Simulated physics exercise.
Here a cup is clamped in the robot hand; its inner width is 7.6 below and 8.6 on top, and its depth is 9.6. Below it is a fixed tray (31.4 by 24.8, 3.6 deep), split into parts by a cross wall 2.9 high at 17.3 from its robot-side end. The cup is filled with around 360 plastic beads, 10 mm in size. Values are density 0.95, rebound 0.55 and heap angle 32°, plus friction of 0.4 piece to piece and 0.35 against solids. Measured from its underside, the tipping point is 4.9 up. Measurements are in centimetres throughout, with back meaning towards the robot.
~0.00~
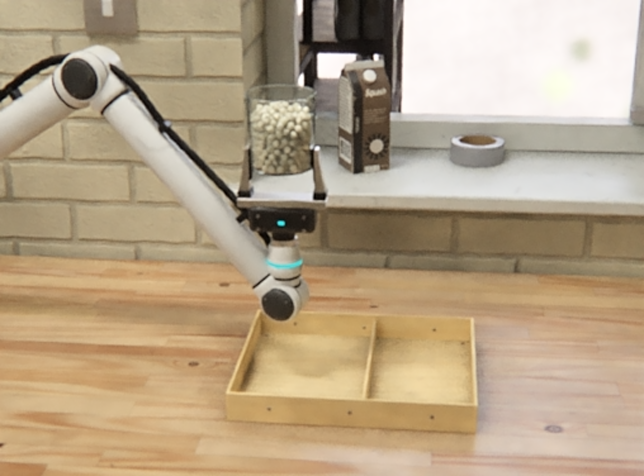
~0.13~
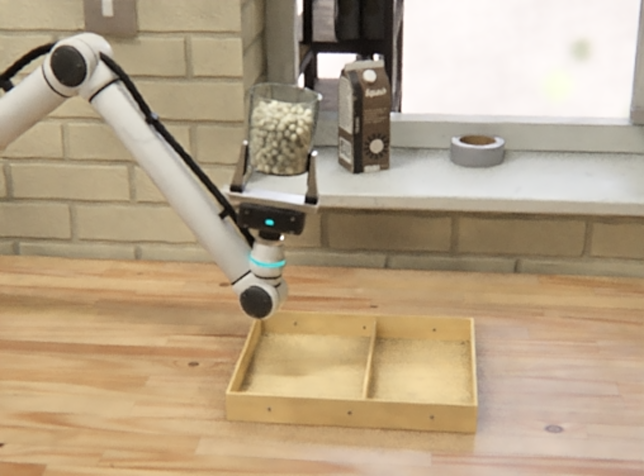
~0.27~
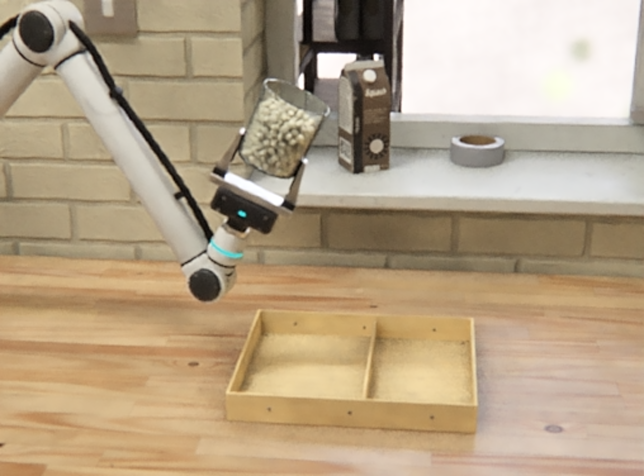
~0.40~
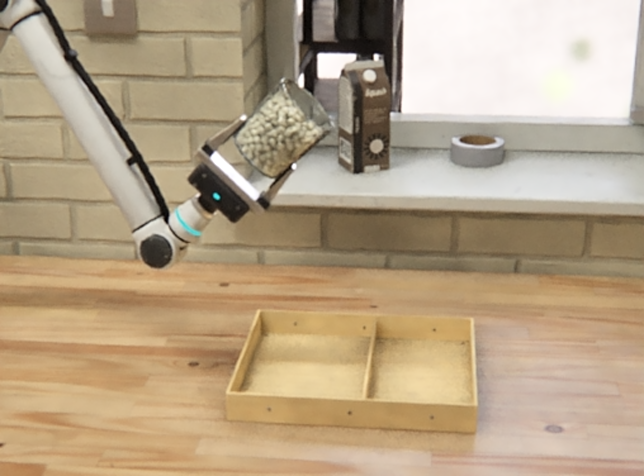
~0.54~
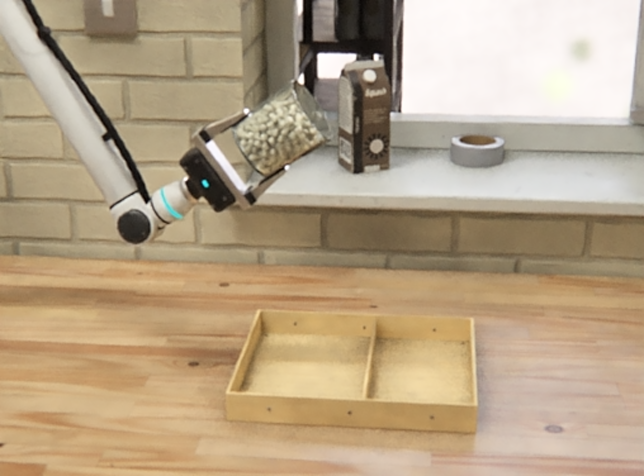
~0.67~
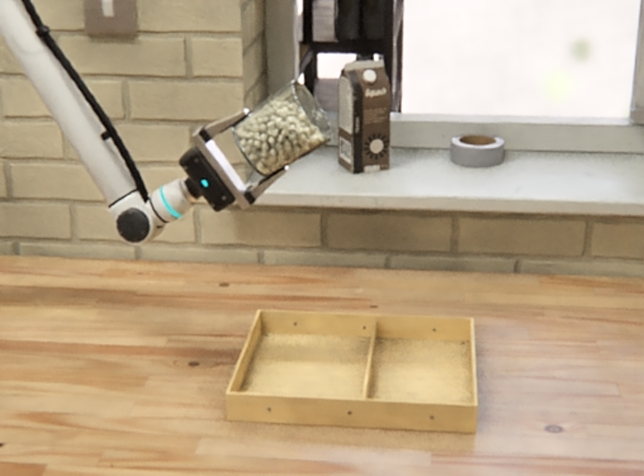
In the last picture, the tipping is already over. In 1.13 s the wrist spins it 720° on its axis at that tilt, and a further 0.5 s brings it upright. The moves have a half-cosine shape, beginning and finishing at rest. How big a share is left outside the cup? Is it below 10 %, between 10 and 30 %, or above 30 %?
It is below 10 %.
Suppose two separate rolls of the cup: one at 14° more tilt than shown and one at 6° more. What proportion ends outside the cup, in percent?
The first try gives around 15 percent, the second around 5 percent.
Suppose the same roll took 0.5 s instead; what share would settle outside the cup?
Then: Approx. 0 %.
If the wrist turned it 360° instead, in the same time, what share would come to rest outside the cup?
Then about 0 per cent.
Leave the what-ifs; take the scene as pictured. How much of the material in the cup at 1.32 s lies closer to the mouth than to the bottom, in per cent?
My estimate is some 40 per cent.
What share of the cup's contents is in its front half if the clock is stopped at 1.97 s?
My guess would be around 45 per cent.
After 1.32 s, tipped 56°, highest piece 40 above the table; 360 in the cup, 1 in the far-side part, 2 in flight or on a rim.
After 1.97 s, tipped 41°, highest piece 39 above the table; 359 in the cup, 2 in the robot-side part, 1 on the table or floor, 1 in flight or on a rim.
After 2.50 s, upright, highest piece 40 above the table; 359 in the cup, 3 in the robot-side part, 1 on the table or floor.
After 3.20 s, upright, highest piece 40 above the table; 359 in the cup, 3 in the robot-side part, 1 on the table or floor.
At rest, 359 in the cup, 3 in the robot-side part, 1 on the table or floor. That is 1 % outside the cup.
